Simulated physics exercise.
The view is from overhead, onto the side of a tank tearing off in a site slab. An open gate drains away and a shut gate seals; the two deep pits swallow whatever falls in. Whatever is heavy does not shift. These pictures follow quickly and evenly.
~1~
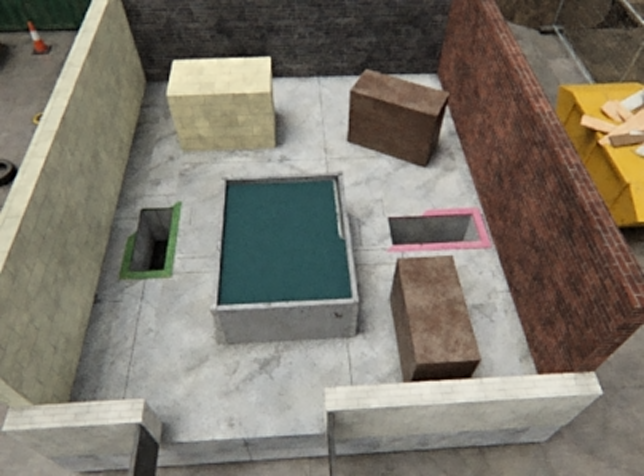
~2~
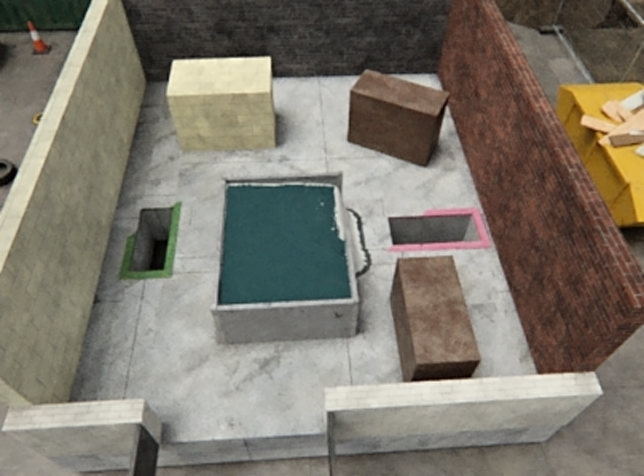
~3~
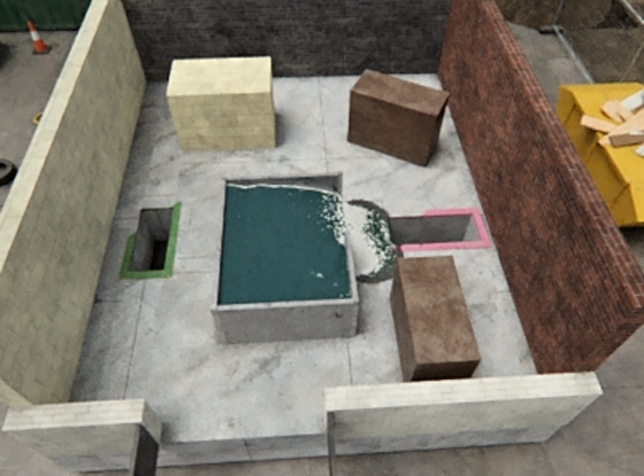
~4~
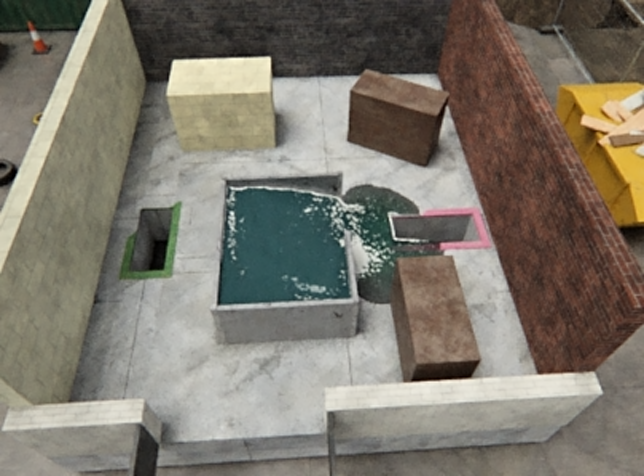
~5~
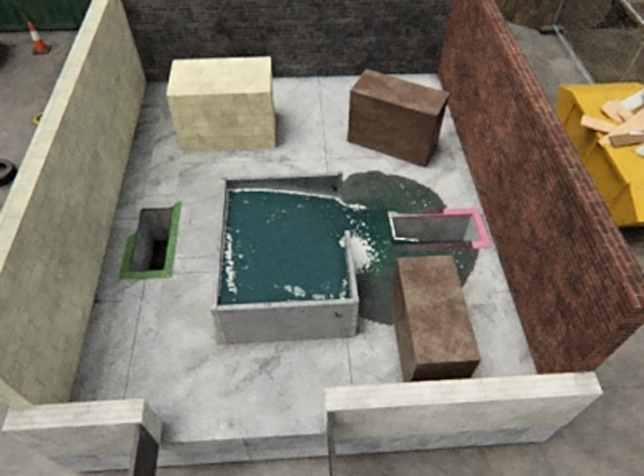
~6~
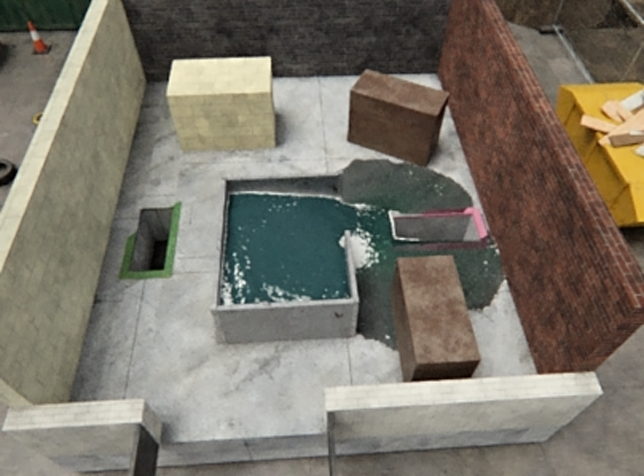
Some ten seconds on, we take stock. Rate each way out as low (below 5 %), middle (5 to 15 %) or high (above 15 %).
Ratings - gate: Low; green pit: Low; pink pit: High.
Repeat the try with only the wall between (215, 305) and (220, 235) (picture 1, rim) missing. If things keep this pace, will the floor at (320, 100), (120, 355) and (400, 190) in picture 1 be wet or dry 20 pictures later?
First spot spared, second spot submerged, third spot spared.
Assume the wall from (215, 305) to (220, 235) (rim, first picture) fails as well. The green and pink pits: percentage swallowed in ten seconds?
The green pit gets 35 per cent and the pink pit 4 per cent.
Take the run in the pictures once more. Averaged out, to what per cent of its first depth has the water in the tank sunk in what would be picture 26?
My reading is 34 %.
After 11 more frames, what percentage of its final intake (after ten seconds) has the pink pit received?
Estimated share: About 40 %.
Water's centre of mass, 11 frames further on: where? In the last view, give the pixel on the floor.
I'd put it at around (342, 258).
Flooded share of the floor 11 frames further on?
My estimate is roughly 30 percent.
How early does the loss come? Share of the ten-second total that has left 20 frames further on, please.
I get 55 percent.
A moment on, water covers 20 % of the floor; the gate 0 %, the green pit 0 %, the pink pit 15 %.
Next, water covers 30 % of the floor; the gate 0 %, the green pit 0 %, the pink pit 24 %.
Then, water covers 40 % of the floor; the gate 0 %, the green pit 0 %, the pink pit 36 %.
Later, water covers 60 % of the floor; the gate 0 %, the green pit 0 %, the pink pit 50 %.
In the end, water covers 75 % of the floor; the gate 1 %, the green pit 0 %, the pink pit 62 %.
